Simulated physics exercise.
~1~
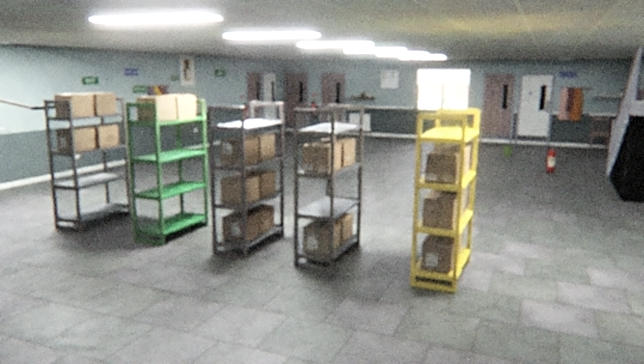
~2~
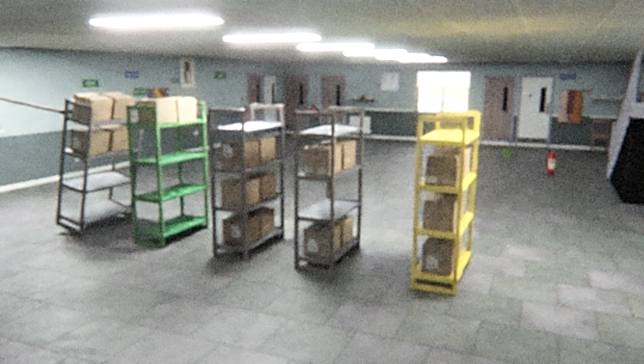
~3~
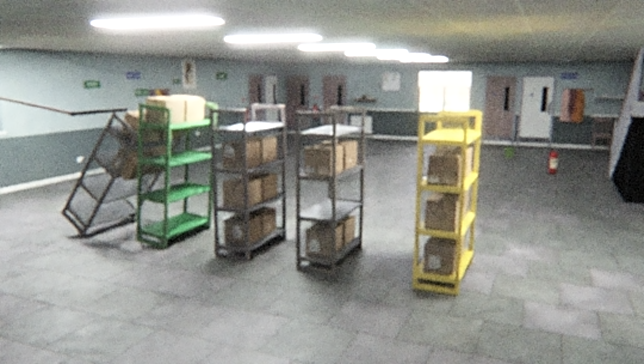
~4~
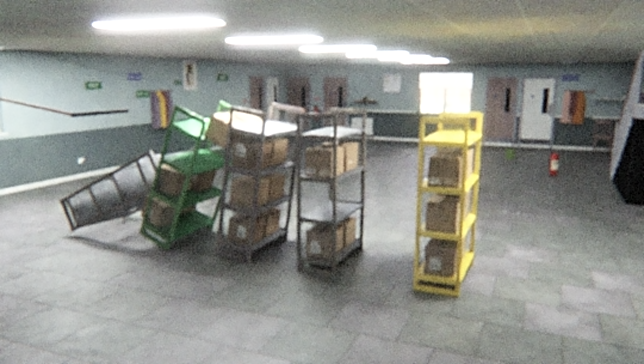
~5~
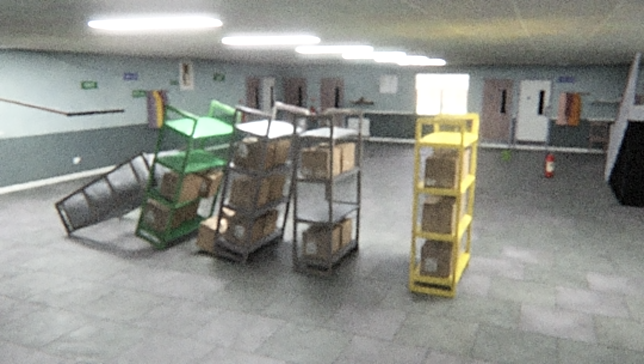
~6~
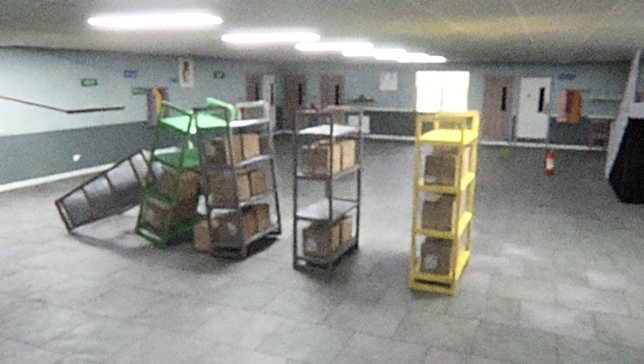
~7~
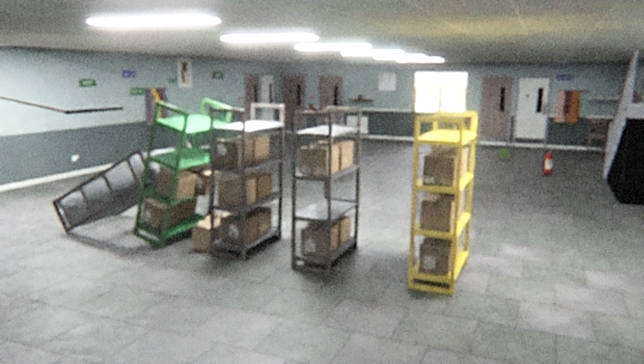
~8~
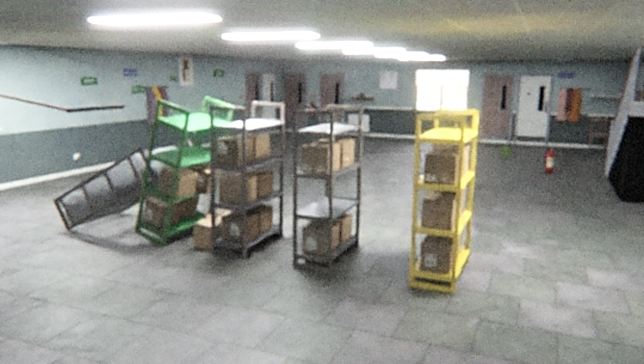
The leftmost shelf topples into the green one, which stays leaning while three others stand upright.
